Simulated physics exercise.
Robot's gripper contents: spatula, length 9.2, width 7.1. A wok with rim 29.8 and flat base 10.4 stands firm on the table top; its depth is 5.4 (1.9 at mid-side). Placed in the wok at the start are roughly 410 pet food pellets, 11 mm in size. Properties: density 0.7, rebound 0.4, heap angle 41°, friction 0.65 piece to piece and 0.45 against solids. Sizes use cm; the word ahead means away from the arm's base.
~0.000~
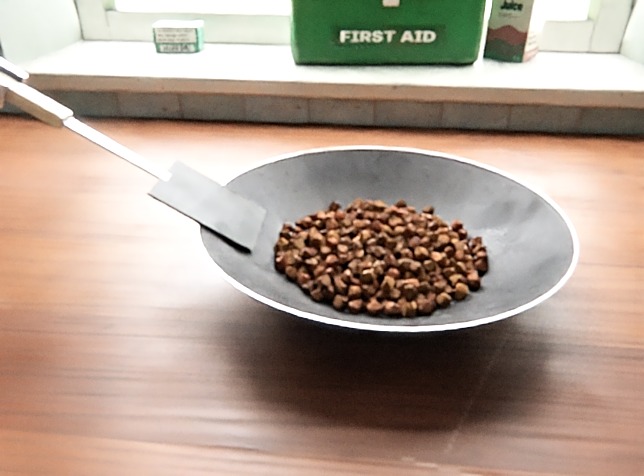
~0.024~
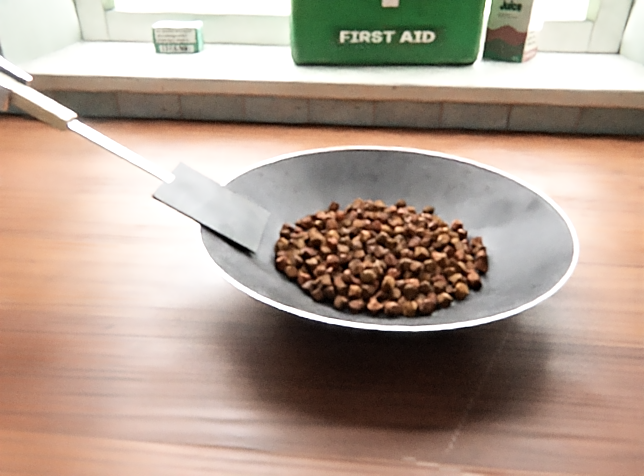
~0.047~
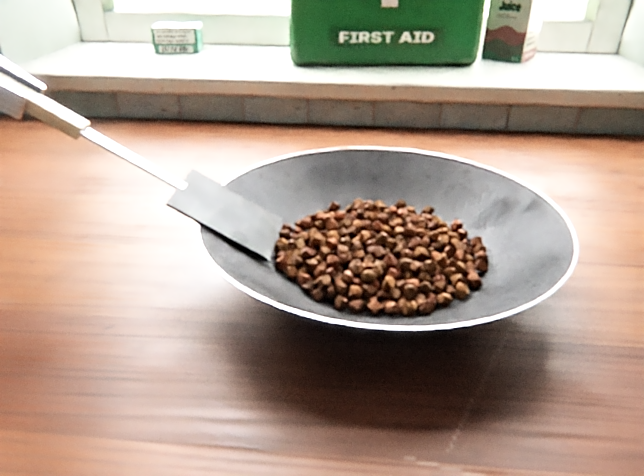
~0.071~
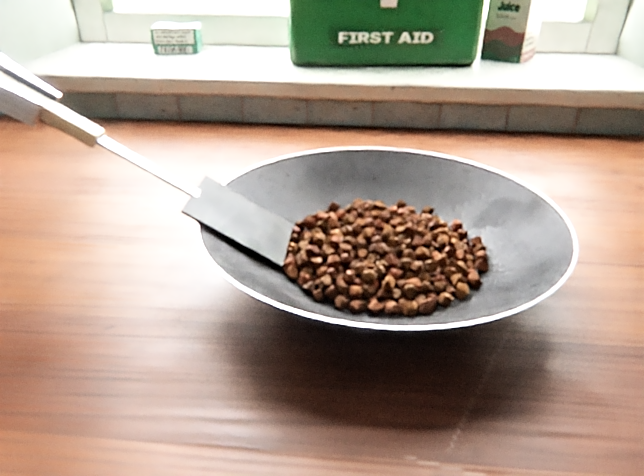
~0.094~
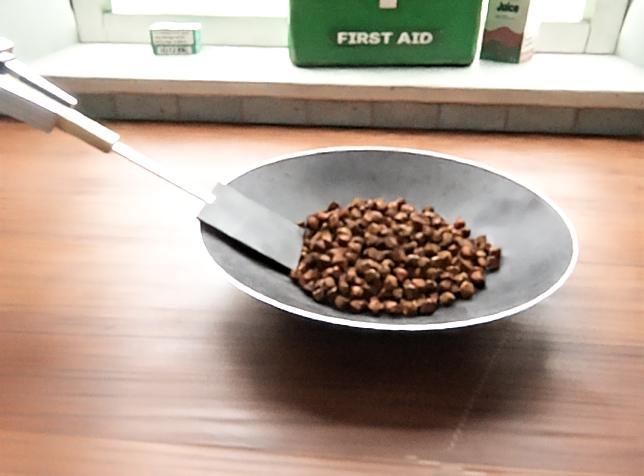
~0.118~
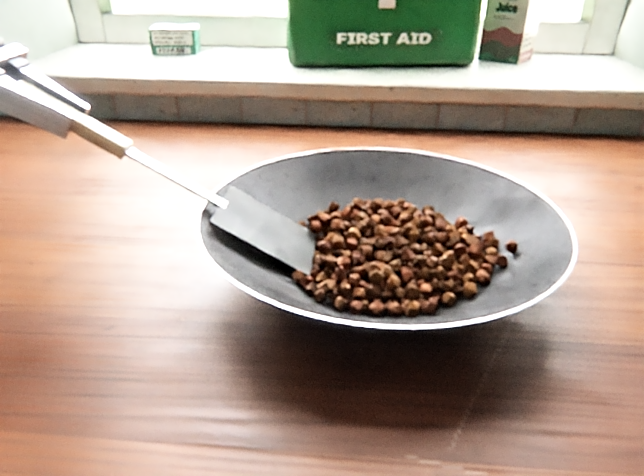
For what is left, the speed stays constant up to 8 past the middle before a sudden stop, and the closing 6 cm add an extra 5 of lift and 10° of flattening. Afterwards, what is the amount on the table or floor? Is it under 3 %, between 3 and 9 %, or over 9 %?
It is under 3 %.
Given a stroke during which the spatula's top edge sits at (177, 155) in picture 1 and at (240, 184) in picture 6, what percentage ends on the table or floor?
0 %.
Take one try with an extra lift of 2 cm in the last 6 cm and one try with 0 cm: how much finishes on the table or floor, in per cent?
First try around 5 percent, second try around 10 percent.
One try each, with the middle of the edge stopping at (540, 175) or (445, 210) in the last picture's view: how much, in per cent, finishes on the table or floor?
About 15 and 0 per cent.
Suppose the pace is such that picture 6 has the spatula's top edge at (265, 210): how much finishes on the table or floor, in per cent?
Expect about 10 per cent there.
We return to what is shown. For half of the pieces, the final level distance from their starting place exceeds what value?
Roughly 6 cm.
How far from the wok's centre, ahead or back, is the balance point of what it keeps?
The balance point lies close to 5.5 cm ahead.
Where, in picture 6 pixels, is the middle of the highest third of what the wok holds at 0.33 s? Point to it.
The middle lies somewhere about (503, 228).
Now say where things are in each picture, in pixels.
The first frame shows the spatula top edge at (163, 176), sloping 31°; upper third of the load around (378, 245), from x 280 to 480, top at y 205; 414 in the wok.
The second frame shows the spatula top edge at (166, 178), sloping 31°; upper third of the load around (378, 245), from x 280 to 480, top at y 205.
The third frame shows the spatula top edge at (179, 185), sloping 31°; upper third of the load around (378, 245), from x 280 to 480, top at y 205.
The fourth frame shows the spatula top edge at (193, 192), sloping 31°; upper third of the load around (379, 243), from x 290 to 480, top at y 205.
The fifth frame shows the spatula top edge at (207, 198), sloping 31°; upper third of the load around (390, 242), from x 295 to 495, top at y 205.
The sixth frame shows the spatula top edge at (221, 203), sloping 31°; upper third of the load around (405, 244), from x 300 to 510, top at y 205; 414 in the wok.
After 0.22 s, sloping 31°, highest piece 5 above the table; 414 in the wok.
After 0.33 s, sloping 27°, highest piece 7 above the table; 414 in the wok.
After 0.58 s, sloping 21°, highest piece 6 above the table; 411 in the wok, 3 on the table or floor.
After 1.63 s, sloping 21°, highest piece 6 above the table; 411 in the wok, 3 on the table or floor.
In the end, 411 in the wok, 3 on the table or floor. That is 1 % on the table or floor.
